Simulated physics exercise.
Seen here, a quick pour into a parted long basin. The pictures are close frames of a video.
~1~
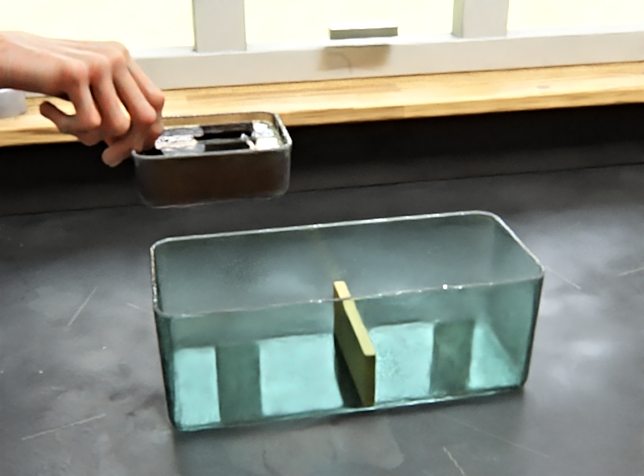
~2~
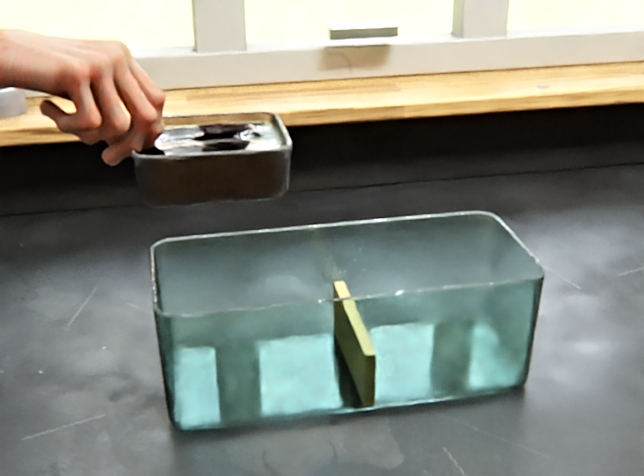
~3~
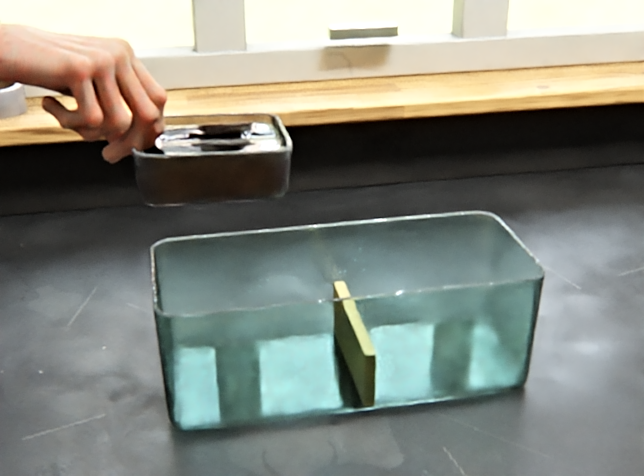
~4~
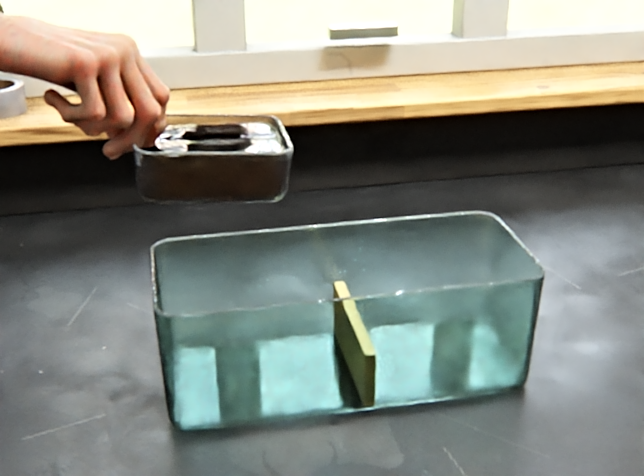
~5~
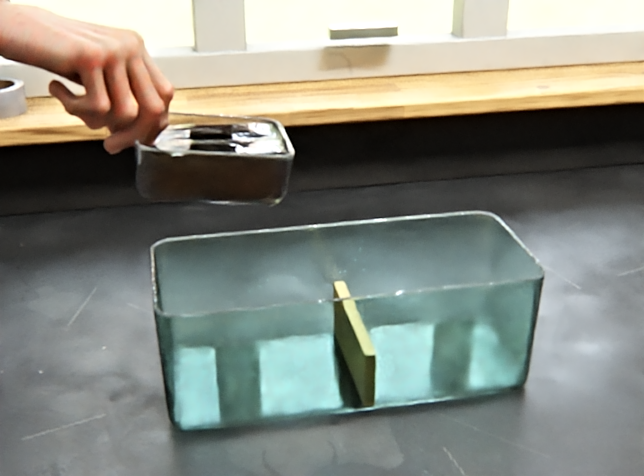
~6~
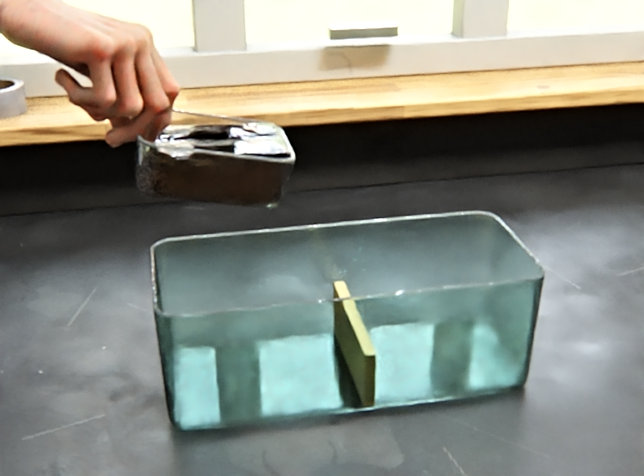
A hand reaches in from the left, holding a small clear rectangular container of dark liquid above a black, scratched tabletop, seen from slightly above with a pale wooden ledge and window frame behind. Below it sits a long, blue-green glass basin with an upright yellowish divider near its middle. The hand slowly tilts the container a little, its right end dipping, while the basin and camera stay still.
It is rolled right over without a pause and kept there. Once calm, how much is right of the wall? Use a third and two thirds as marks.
It comes to from a third to two thirds.
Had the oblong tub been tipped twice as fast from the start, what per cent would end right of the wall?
It comes to 30 per cent or so.
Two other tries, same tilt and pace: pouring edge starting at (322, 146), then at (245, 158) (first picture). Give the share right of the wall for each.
About 75 and 0 per cent.
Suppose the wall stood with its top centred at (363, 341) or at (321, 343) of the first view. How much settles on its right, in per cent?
The first gives 40 %, the second 75 %.
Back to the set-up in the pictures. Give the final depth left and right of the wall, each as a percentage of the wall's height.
Left: 20 %. Right: 20 %.
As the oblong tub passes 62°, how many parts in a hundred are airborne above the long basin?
Near 30 %.
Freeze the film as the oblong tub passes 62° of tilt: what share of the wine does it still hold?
Near 25 %.
A moment on, the oblong tub is tipped part way and 24 per cent is still to pour, 19 is left of the wall and 27 right of it.
Next, the oblong tub is tipped on its side and 4 per cent is still to pour, 47 is left of the wall and 46 right of it.
Then the oblong tub is tipped right over and 0 per cent is still to pour, 53 is left of the wall and 46 right of it.
Later the oblong tub is tipped right over and 0 per cent is still to pour, 53 is left of the wall and 46 right of it.
At rest 53 per cent lies left of the wall, 46 right of it and 0 outside.
